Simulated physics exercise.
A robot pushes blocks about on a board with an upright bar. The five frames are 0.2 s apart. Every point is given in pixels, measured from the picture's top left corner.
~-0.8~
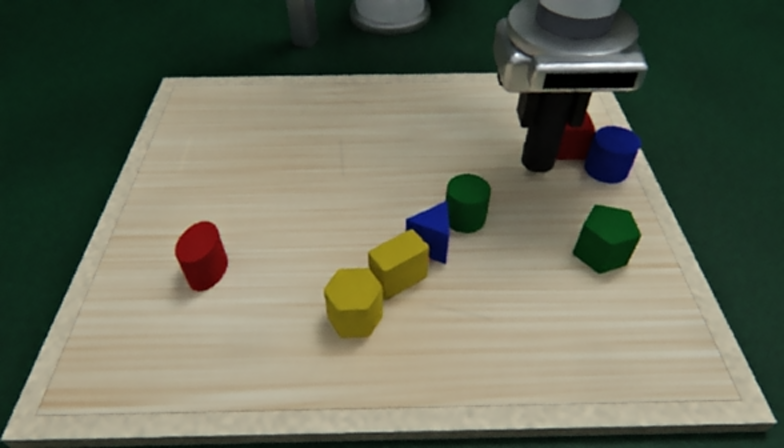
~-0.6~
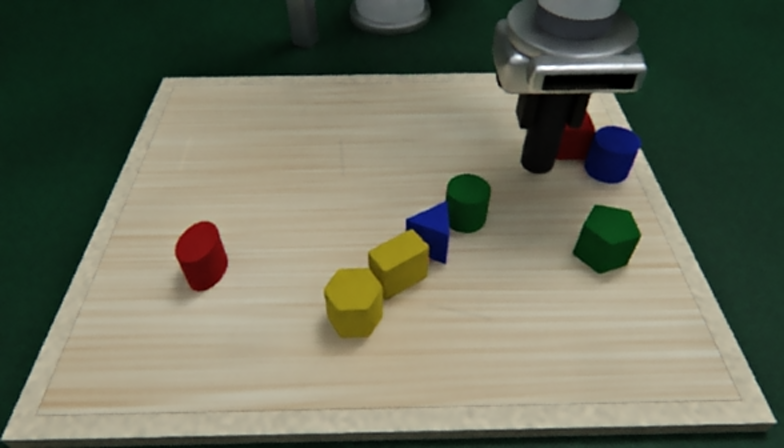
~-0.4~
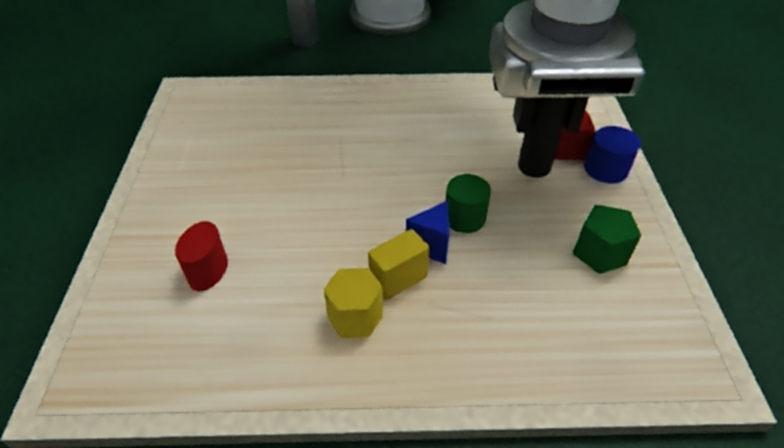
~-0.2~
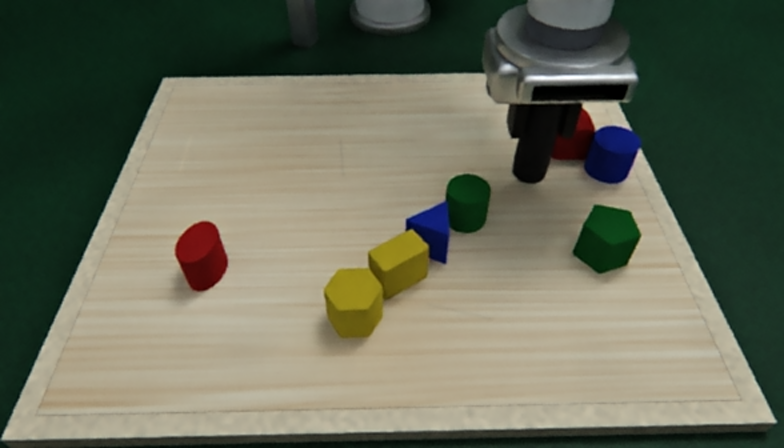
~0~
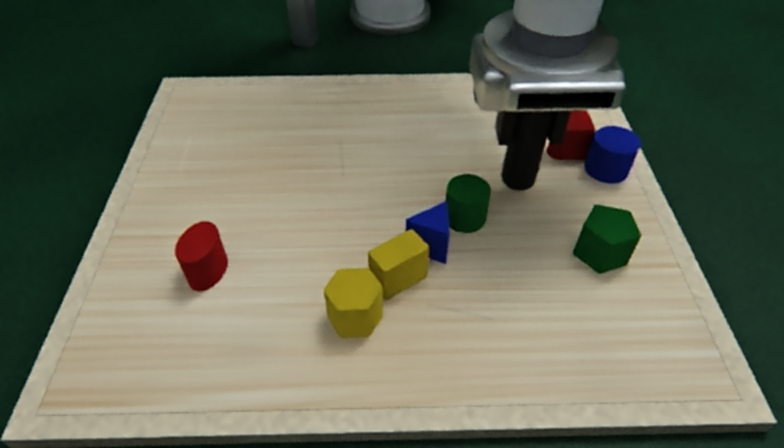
The robot's dark upright bar hardly moved at first, then drifted slightly left and toward the viewer near the green round block, while all the coloured blocks on the wooden board stayed still.
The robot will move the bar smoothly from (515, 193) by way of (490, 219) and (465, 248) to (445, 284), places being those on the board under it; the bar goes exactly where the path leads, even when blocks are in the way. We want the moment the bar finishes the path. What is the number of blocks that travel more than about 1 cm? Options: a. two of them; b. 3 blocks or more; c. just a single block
a (two of them)
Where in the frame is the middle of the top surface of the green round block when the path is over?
For the centre of its top, I'd go with (437, 195).
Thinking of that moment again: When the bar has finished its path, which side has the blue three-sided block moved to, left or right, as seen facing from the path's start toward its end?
My answer: Right.
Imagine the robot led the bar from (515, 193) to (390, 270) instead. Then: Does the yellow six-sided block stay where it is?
It seems not.
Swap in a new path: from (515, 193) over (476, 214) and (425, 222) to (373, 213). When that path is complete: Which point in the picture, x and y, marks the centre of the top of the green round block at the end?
I'd guess (332, 191).
The first path, step by step. One third of the way, bar (492, 207); blue three-sided block (429, 219), turned 15° anticlockwise; green round block (455, 193).
Two thirds of the way, bar (466, 235); blue three-sided block (413, 215), turned 60° anticlockwise; green round block (437, 195).
At the end, bar (446, 272); yellow rectangular block still; blue three-sided block (413, 215), turned 60° anticlockwise; green round block (437, 195).
